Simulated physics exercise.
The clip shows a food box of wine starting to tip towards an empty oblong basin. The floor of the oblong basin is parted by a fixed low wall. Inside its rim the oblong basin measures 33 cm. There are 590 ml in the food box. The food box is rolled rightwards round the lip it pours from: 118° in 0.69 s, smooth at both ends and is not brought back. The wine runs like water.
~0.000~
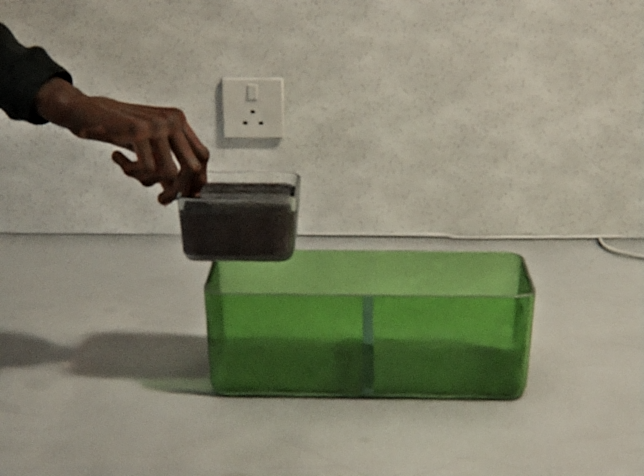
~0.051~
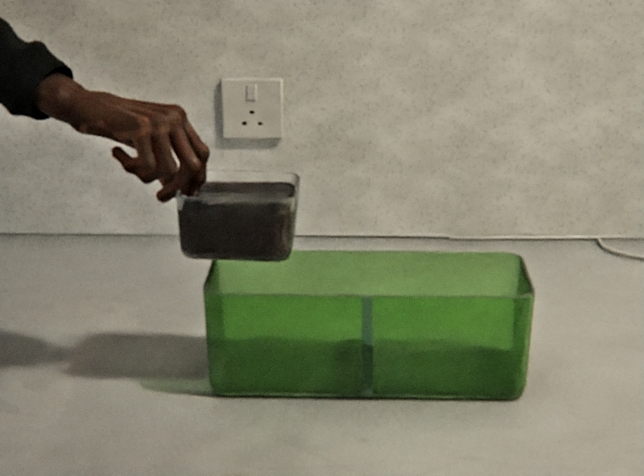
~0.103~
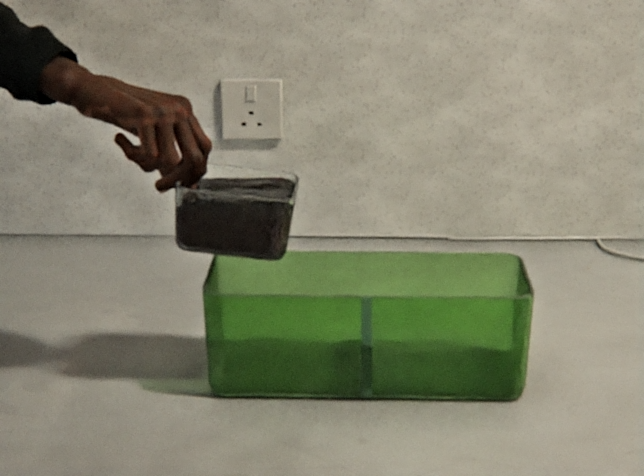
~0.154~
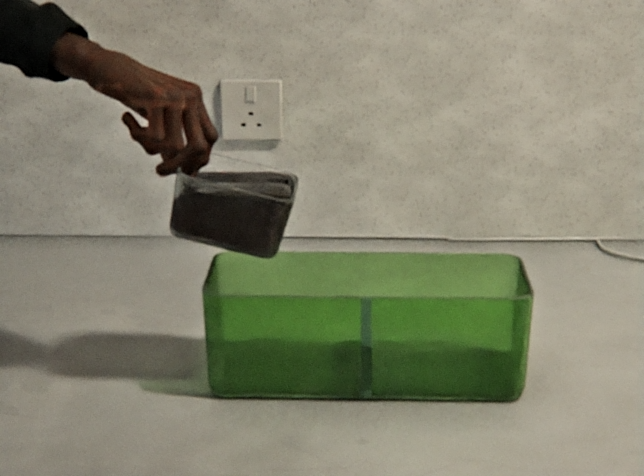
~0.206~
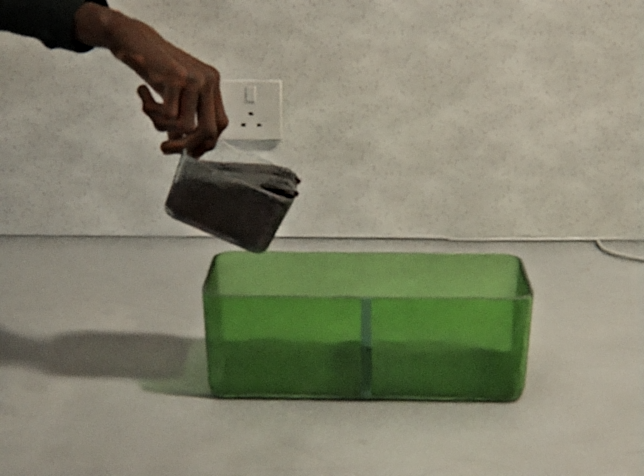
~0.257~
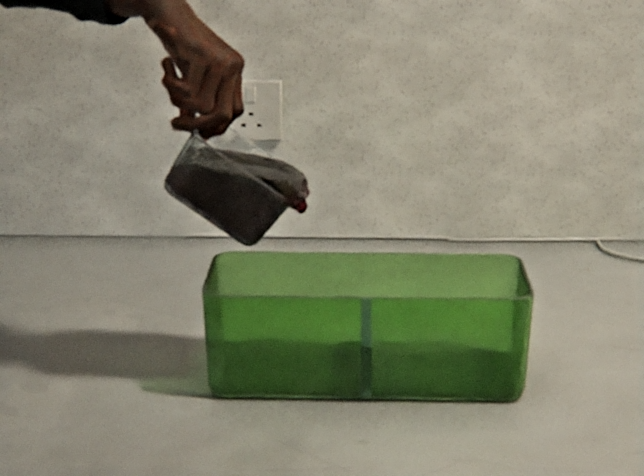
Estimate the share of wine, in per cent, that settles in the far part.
Roughly 77 per cent is past the wall.
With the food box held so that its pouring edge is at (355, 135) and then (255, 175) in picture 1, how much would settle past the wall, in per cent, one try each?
In turn about 90 and 30 per cent.
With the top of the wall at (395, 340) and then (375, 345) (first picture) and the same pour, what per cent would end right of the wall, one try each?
In turn about 50 and 65 per cent.
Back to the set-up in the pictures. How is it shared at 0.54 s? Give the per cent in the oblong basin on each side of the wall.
Near 7 on the left, 22 on the right.
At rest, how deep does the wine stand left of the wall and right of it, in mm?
Left about 6 mm, right about 24 mm.
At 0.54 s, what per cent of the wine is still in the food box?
About 20 per cent.
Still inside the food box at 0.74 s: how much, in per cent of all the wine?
Some 0 per cent.
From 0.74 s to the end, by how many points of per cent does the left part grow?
About 9 per cent.
By 0.54 s the tilt is 104° and 20 per cent is still to pour, 7 is left of the wall and 22 right of it.
By 0.74 s the tilt is 118° and 0 per cent is still to pour, 12 is left of the wall and 81 right of it.
By 0.96 s the tilt is 118° and 0 per cent is still to pour, 21 is left of the wall and 76 right of it.
By 1.19 s the tilt is 118° and 0 per cent is still to pour, 21 is left of the wall and 77 right of it.
At rest 21 per cent lies left of the wall, 77 right of it and 2 outside.
